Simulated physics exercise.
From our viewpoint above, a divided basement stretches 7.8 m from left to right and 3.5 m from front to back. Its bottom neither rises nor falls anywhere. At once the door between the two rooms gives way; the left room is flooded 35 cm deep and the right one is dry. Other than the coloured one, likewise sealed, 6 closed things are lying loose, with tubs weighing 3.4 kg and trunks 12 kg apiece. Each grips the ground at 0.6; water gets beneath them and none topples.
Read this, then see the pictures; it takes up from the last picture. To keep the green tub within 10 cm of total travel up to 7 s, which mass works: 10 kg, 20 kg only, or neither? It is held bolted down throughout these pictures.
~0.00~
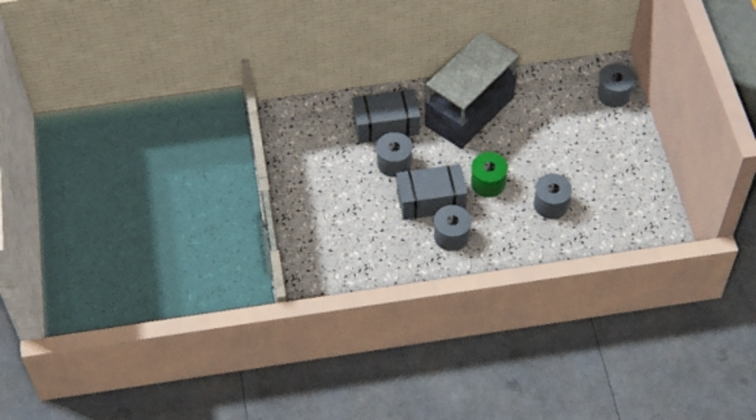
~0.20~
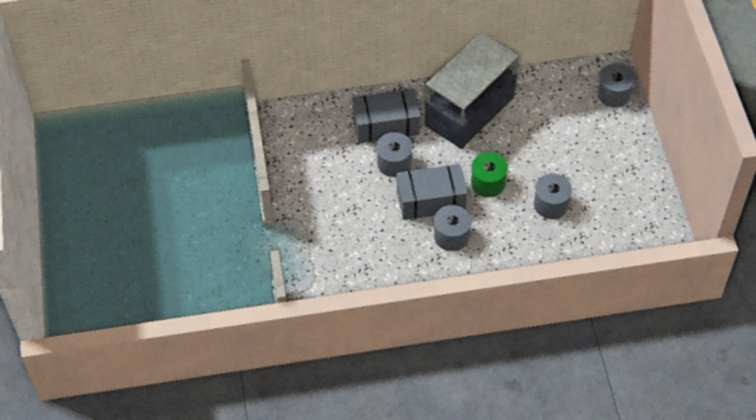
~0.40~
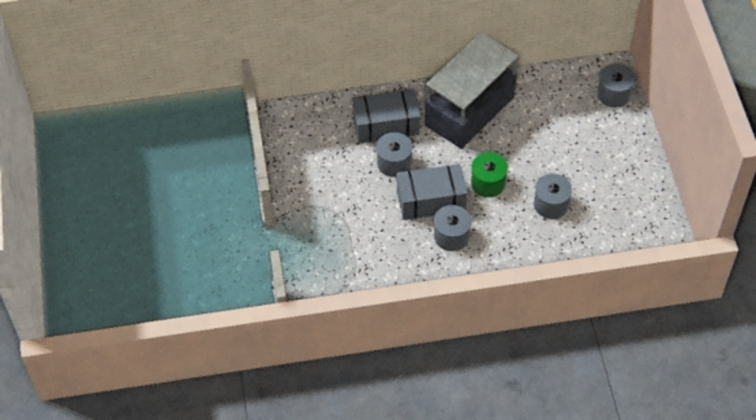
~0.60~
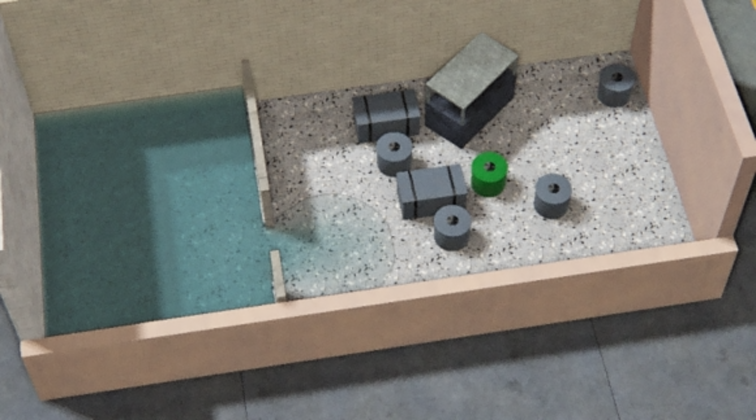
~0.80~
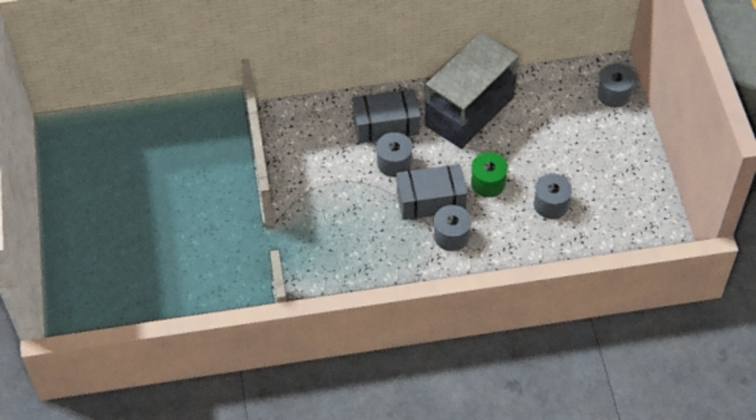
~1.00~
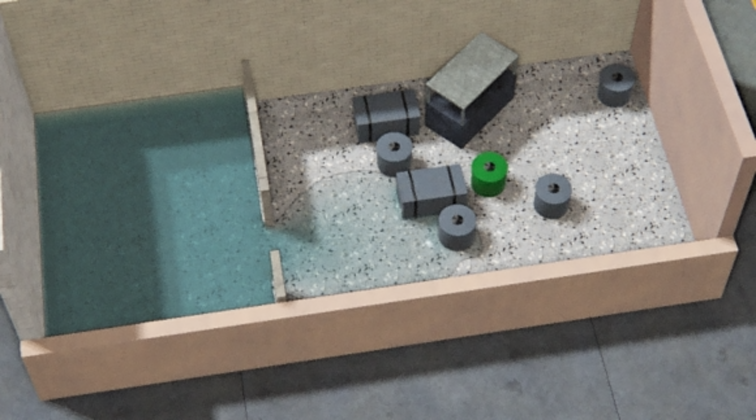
Requirement met by the heavier pick alone.
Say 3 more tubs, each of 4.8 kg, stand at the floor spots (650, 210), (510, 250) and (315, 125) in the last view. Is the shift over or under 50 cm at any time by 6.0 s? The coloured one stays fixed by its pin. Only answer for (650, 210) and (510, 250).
The first is above the mark, the second above the mark.
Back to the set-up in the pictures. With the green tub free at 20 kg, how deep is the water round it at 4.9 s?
Close to 5 cm deep.
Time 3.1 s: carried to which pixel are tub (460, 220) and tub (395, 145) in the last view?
I'd say close to (679, 215) and close to (446, 138).
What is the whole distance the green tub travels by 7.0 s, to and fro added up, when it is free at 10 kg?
It covers about 150 cm altogether.
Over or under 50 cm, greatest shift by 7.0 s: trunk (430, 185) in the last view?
Answer: Less.
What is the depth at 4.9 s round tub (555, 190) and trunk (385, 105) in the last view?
Roughly 8 and 5 cm.
After 1.4 s the green tub would be 0 cm from its start with 10 kg and 0 cm from its start with 20 kg; 0 cm of water round it then.
After 3.1 s the green tub would be 21 cm from its start with 10 kg and 0 cm from its start with 20 kg; 6 cm of water round it then.
After 4.9 s the green tub would be 99 cm from its start with 10 kg and 1 cm from its start with 20 kg; 5 cm of water round it then.
After 7.0 s the green tub would be 160 cm from its start with 10 kg and 1 cm from its start with 20 kg; 6 cm of water round it then.
